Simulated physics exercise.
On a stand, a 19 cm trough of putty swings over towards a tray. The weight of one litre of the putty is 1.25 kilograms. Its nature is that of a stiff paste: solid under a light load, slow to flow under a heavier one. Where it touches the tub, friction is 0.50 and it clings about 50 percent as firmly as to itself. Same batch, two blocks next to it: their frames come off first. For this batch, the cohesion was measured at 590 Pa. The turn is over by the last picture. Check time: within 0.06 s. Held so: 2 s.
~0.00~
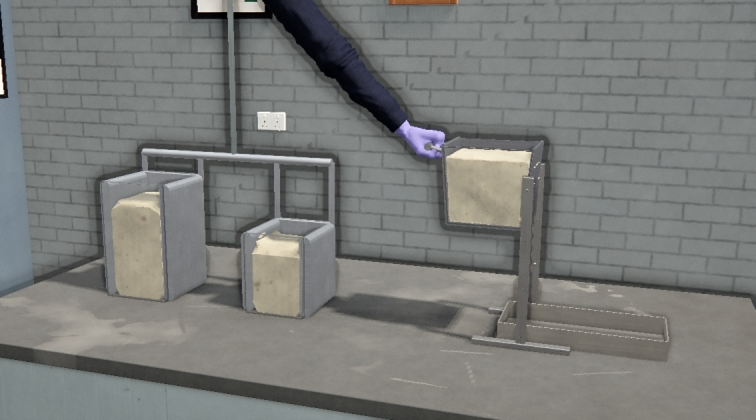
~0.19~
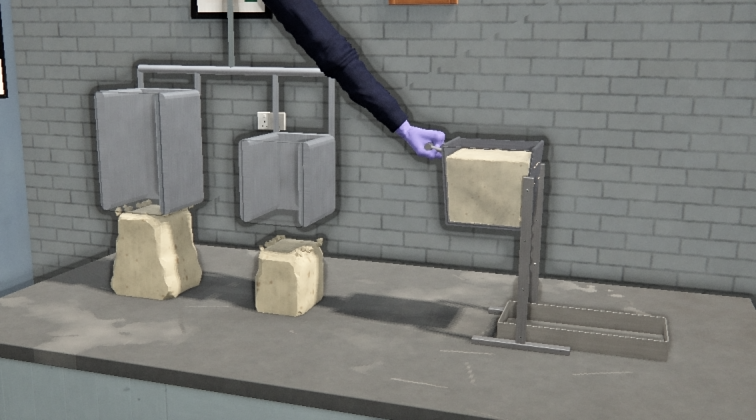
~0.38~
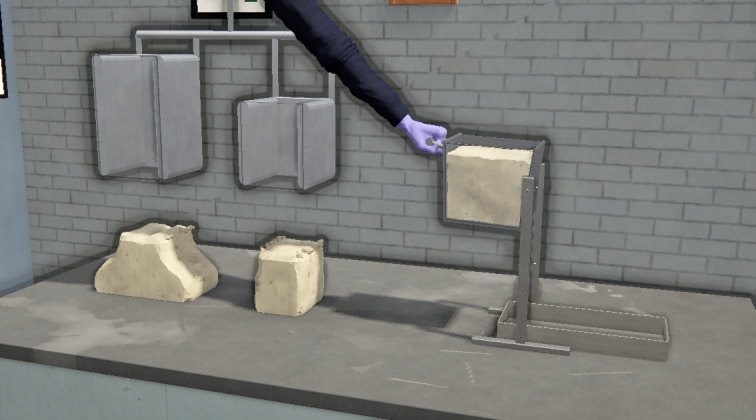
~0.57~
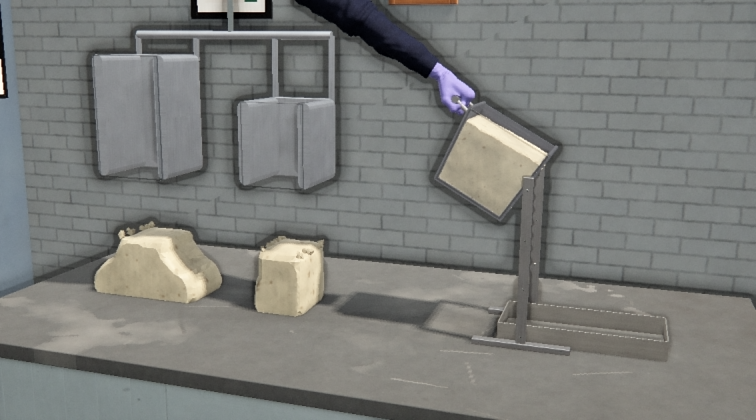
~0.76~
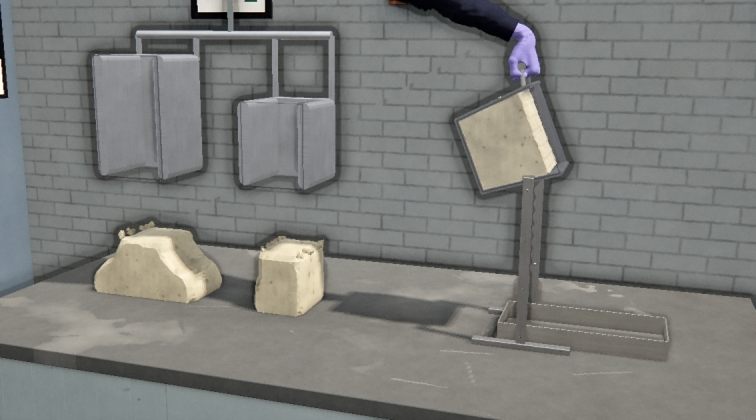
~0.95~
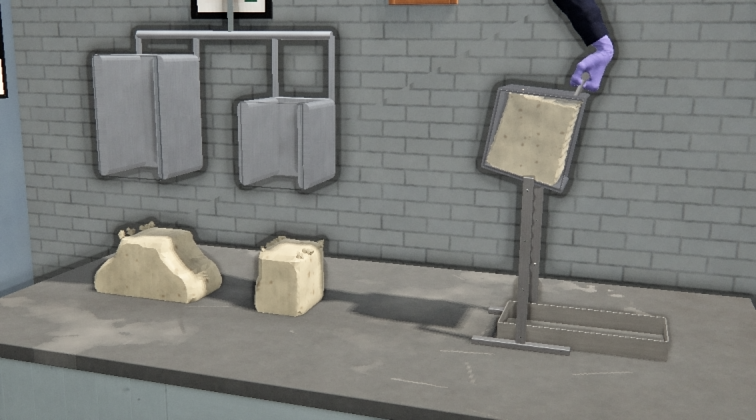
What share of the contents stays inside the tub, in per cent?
About 0 per cent.
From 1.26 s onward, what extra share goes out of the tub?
I reckon it's around 30 in a hundred.
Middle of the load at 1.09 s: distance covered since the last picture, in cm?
The shift is near 6 cm.
By 1.09 s, the tub is at 100 degrees and holds 77 %.
By 1.26 s, the tub is at 100 degrees and holds 32 %.
By 1.43 s, the tub is at 100 degrees and holds 0 %.
By 1.60 s, the tub is at 100 degrees and holds 0 %.
By 2.95 s, at the end, the tub is at 100 degrees and holds 0 %.
